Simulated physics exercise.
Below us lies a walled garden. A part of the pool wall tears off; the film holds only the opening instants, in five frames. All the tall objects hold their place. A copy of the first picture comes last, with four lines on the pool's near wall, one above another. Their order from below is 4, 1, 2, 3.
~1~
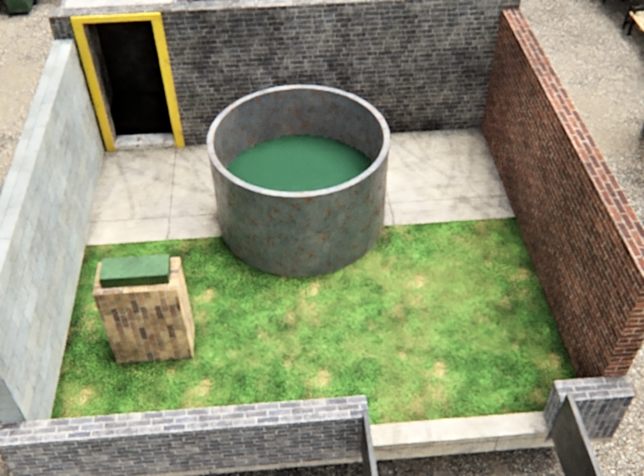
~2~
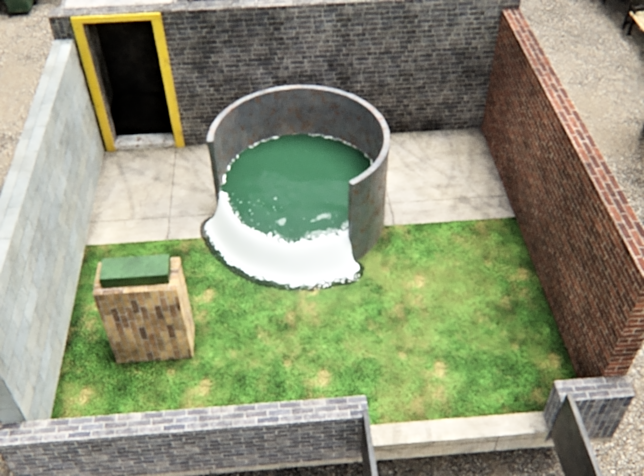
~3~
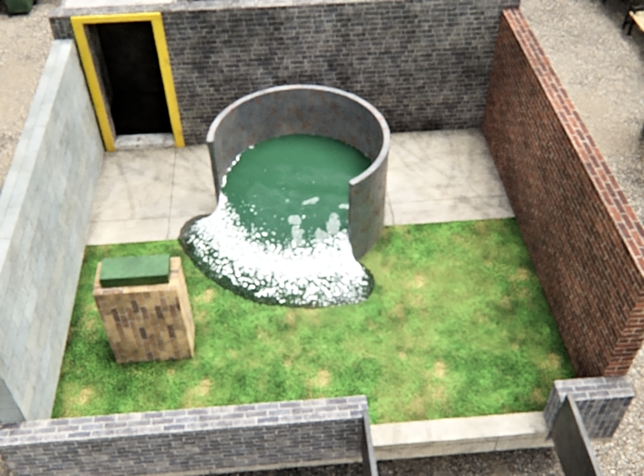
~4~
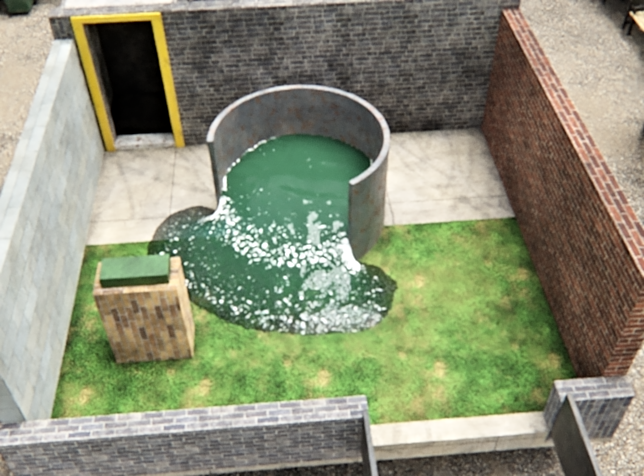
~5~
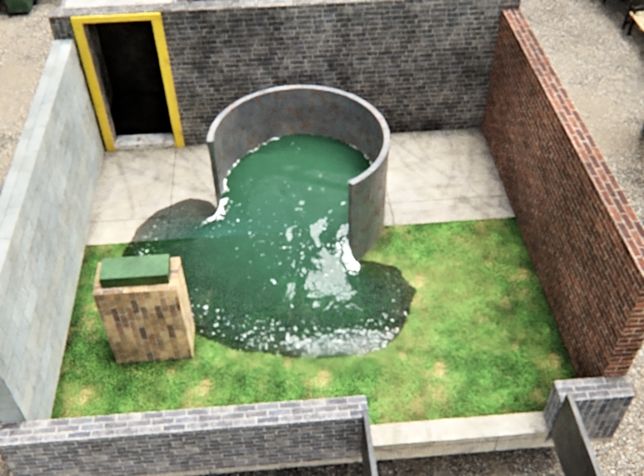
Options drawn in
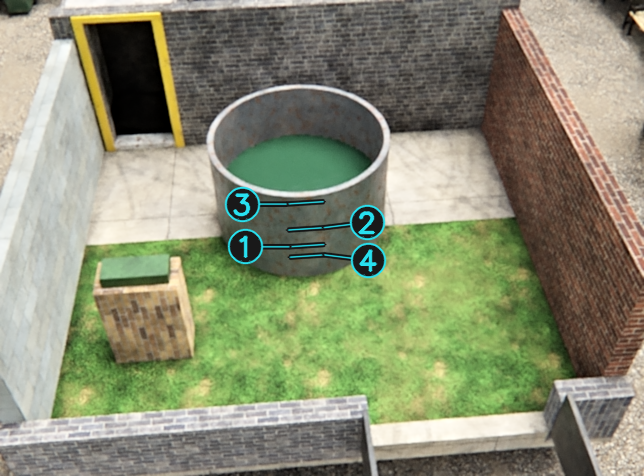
Green water bursting through the opened front of a round grey tank, foaming white, then spreading across grass past a brick block.
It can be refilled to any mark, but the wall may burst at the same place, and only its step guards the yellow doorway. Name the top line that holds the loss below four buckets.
Line 1 just does it.
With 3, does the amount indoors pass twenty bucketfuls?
Yes, clearly.
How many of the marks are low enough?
Two of them.
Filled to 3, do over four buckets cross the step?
Yes, it does.
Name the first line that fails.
2 it is.
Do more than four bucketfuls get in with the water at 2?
Yes.
In cyan, 1 at (306, 245); 2 at (306, 228); 3 at (305, 202); 4 at (307, 256); from the bottom up 4, 1, 2, 3.
If 1 is chosen, a bucket or two gets in.
If 2 is chosen, about 11 bucketfuls get in.
If 3 is chosen, dozens of bucketfuls pour in.
If 4 is chosen, nothing gets over.
